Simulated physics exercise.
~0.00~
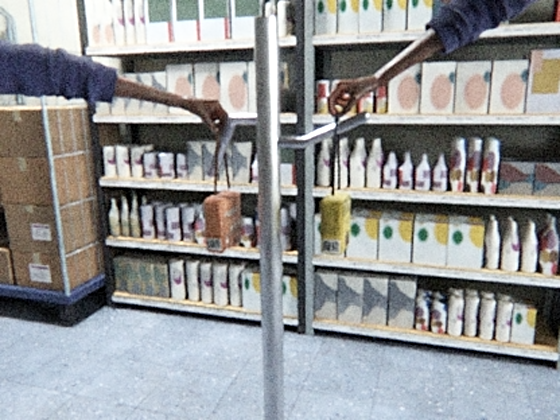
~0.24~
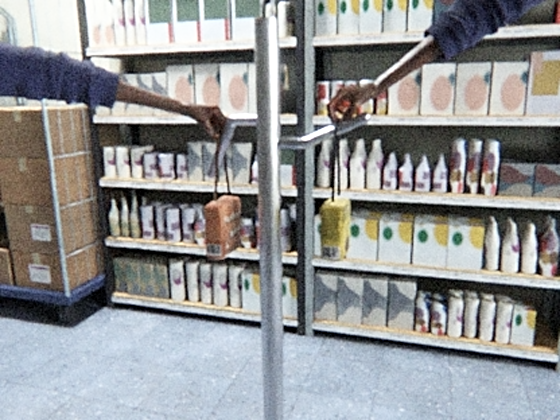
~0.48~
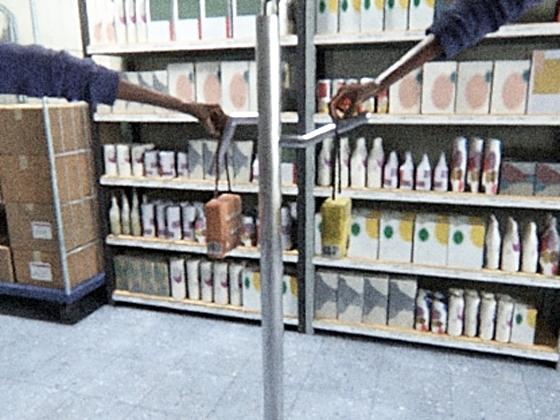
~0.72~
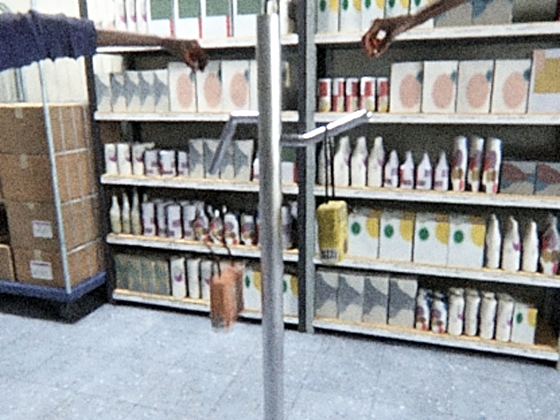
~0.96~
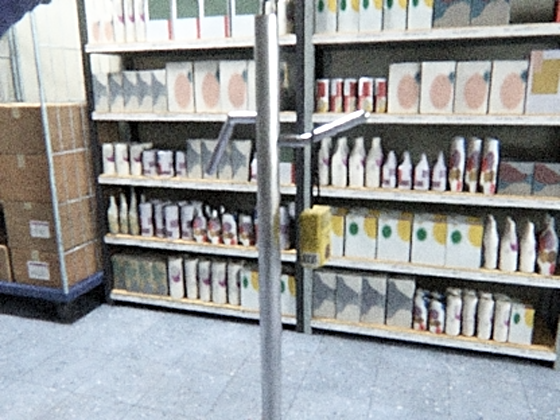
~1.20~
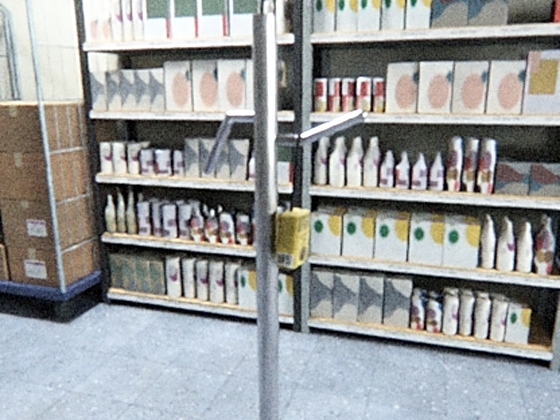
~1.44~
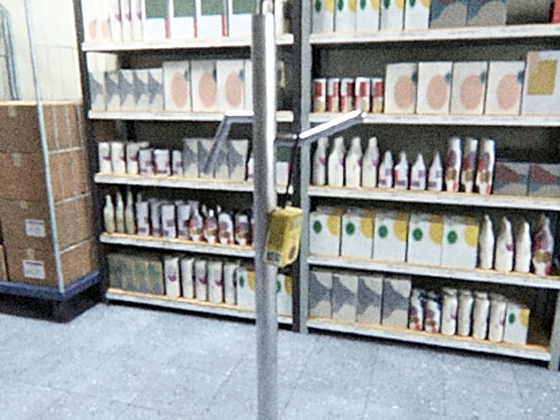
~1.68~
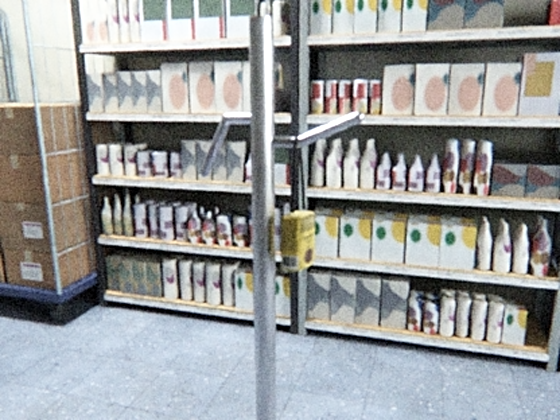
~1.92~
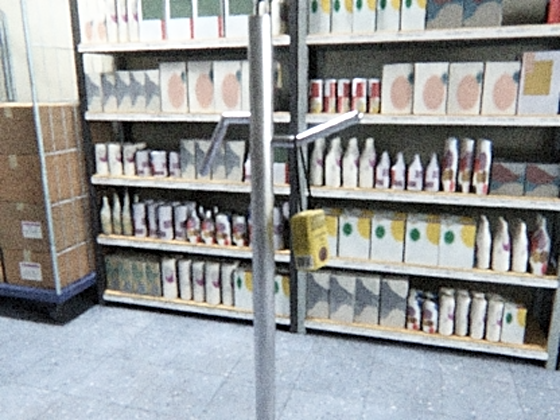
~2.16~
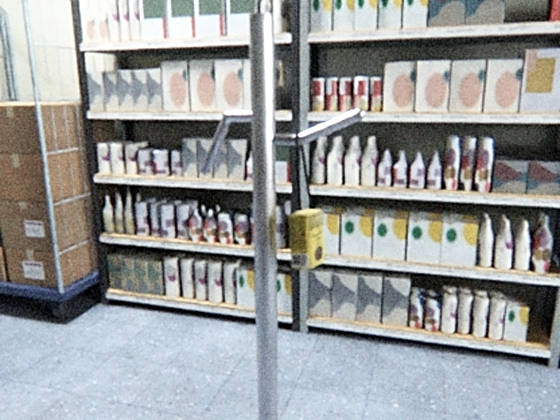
At first, two hands reach in from either side of a metal post in front of stocked shelves, holding an orange pouch on the left and a yellow pouch on the right by their loops at two pegs. The pouches dip slightly as the hands steady them. Then both hands let go and draw back, and the orange pouch drops from the left peg and falls out of sight. The yellow pouch slides inward toward the post, then sways gently and tilts a little. It ends still hanging from the right peg, while the left peg is empty.
